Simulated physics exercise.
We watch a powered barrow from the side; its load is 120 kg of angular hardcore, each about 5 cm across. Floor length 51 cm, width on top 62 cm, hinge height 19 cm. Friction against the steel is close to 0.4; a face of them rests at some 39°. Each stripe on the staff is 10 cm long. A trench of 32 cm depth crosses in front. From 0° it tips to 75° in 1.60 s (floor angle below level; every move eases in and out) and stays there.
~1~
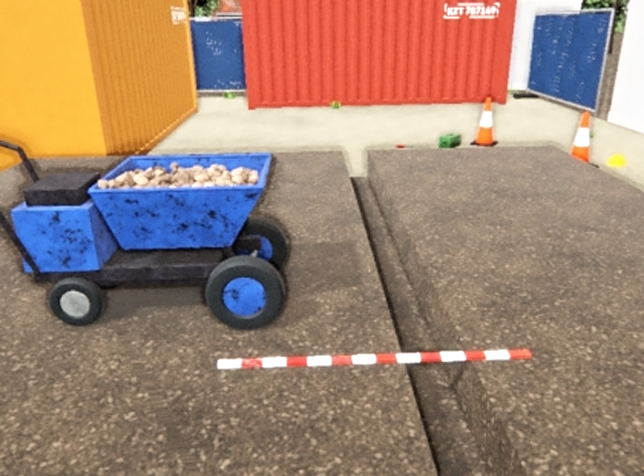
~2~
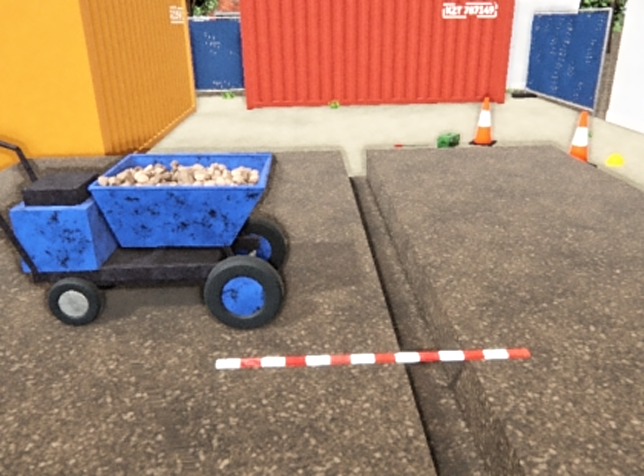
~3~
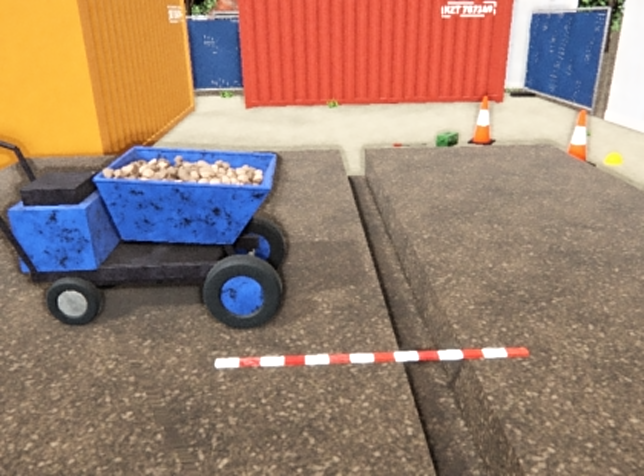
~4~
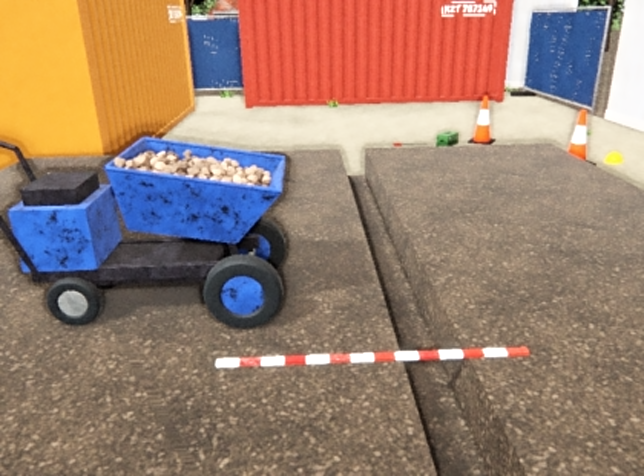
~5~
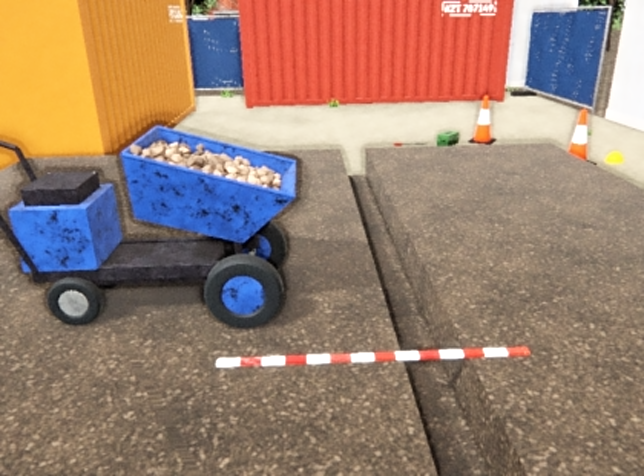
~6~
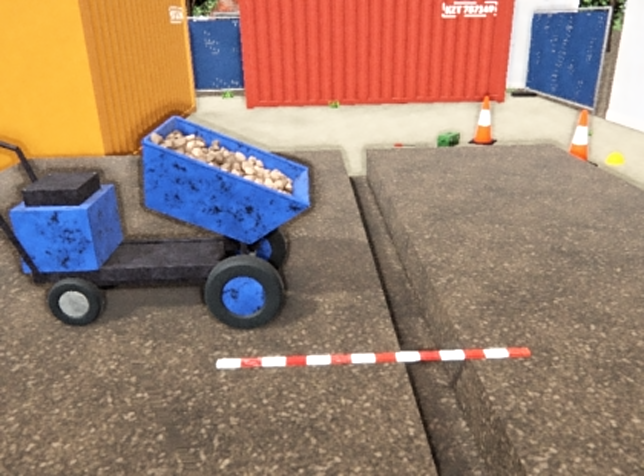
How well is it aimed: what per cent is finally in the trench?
About 58 per cent.
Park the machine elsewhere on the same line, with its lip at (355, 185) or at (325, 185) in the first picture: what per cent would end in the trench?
About 35 and 65 per cent.
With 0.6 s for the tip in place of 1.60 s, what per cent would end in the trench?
Then about 70 per cent.
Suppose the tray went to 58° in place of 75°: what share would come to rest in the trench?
Then about 10 per cent.
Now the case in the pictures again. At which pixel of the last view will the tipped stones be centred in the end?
Around (402, 328).
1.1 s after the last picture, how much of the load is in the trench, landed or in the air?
Some 20 per cent.
Then, 0.6 s after the last picture the floor is at 63°, 100 % in the tray; the foremost stones are at (363, 255).
Then, 1.1 s after the last picture the floor is at 75°, 73 % in the tray, 10 % short of the trench, 18 % in the trench; the foremost stones are at (429, 326).
Then, 1.4 s after the last picture the floor is at 75°, 50 % in the tray, 14 % short of the trench, 36 % in the trench; the foremost stones are at (428, 324).
Then, 3.4 s after the last picture the floor is at 75°, 21 % in the tray, 22 % short of the trench, 58 % in the trench; the foremost stones are at (427, 321).
